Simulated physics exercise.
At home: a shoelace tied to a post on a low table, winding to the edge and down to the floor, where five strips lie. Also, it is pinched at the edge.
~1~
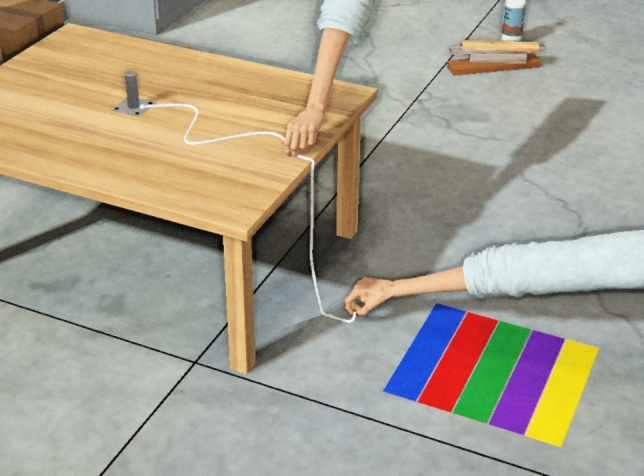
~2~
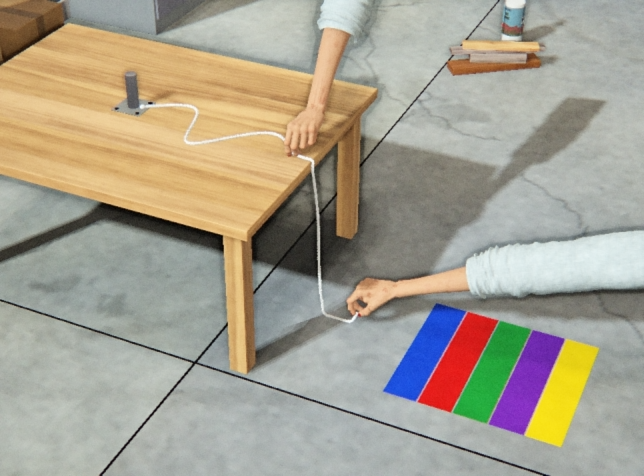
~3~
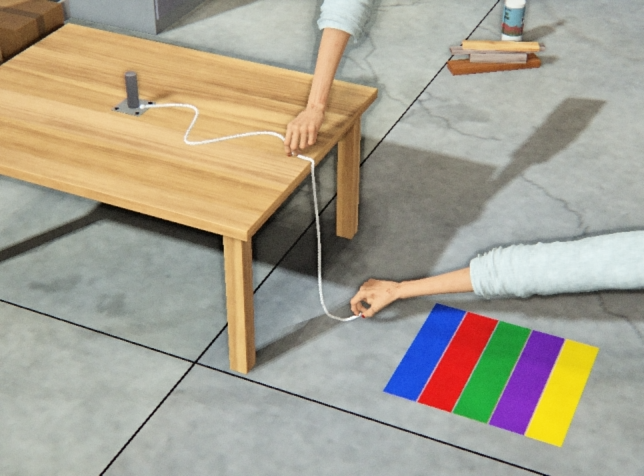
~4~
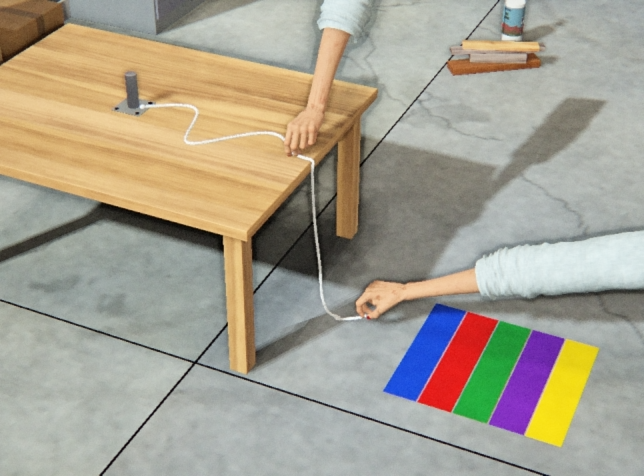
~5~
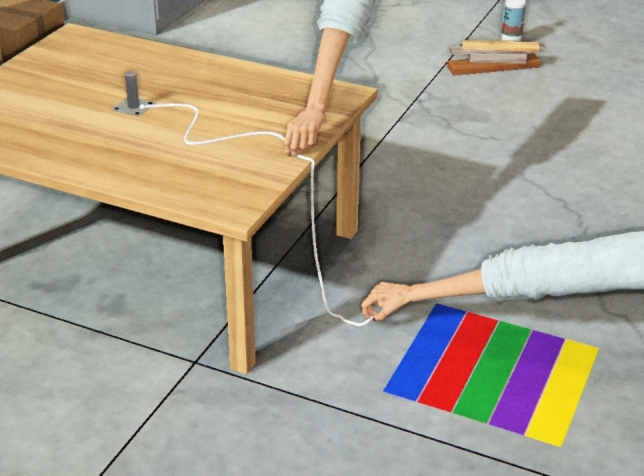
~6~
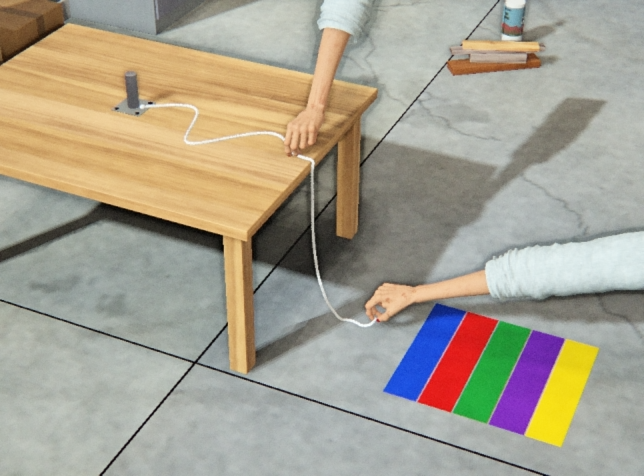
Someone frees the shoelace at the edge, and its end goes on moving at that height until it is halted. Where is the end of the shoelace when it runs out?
Above the yellow strip.
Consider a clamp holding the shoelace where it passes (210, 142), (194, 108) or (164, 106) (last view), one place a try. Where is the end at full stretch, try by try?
First near (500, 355), then near (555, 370), then near (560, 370).
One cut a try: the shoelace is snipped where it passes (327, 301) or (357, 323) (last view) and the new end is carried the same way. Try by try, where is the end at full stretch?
Pixel positions, in order: (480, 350), (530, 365).
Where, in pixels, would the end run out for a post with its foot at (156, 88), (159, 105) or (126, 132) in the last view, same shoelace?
Going through them in sequence: (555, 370), (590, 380) and finally (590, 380).
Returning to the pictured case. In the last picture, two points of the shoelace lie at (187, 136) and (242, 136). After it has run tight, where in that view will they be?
The first ends at (236, 135) and the second at (297, 154).
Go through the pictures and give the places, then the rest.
In the first frame, end (355, 312); blue (409, 379); red (443, 389); green (479, 400); purple (514, 411); yellow (551, 422).
In the second frame, end (357, 313); shoelace through (177, 105) (186, 138) (256, 134) (307, 159) (318, 229) (321, 297).
In the third frame, end (361, 314).
In the fourth frame, end (366, 316); shoelace through (177, 105) (186, 138) (256, 134) (307, 159) (315, 228) (322, 297).
In the fifth frame, end (372, 317).
In the sixth frame, end (375, 318); shoelace through (177, 105) (186, 138) (256, 134) (307, 159) (313, 227) (325, 297).
Early on, end near (503, 355); over green.
Midway, end near (541, 366); over purple.
At the end of the slack, end near (565, 373); over yellow. It halts on the yellow strip.
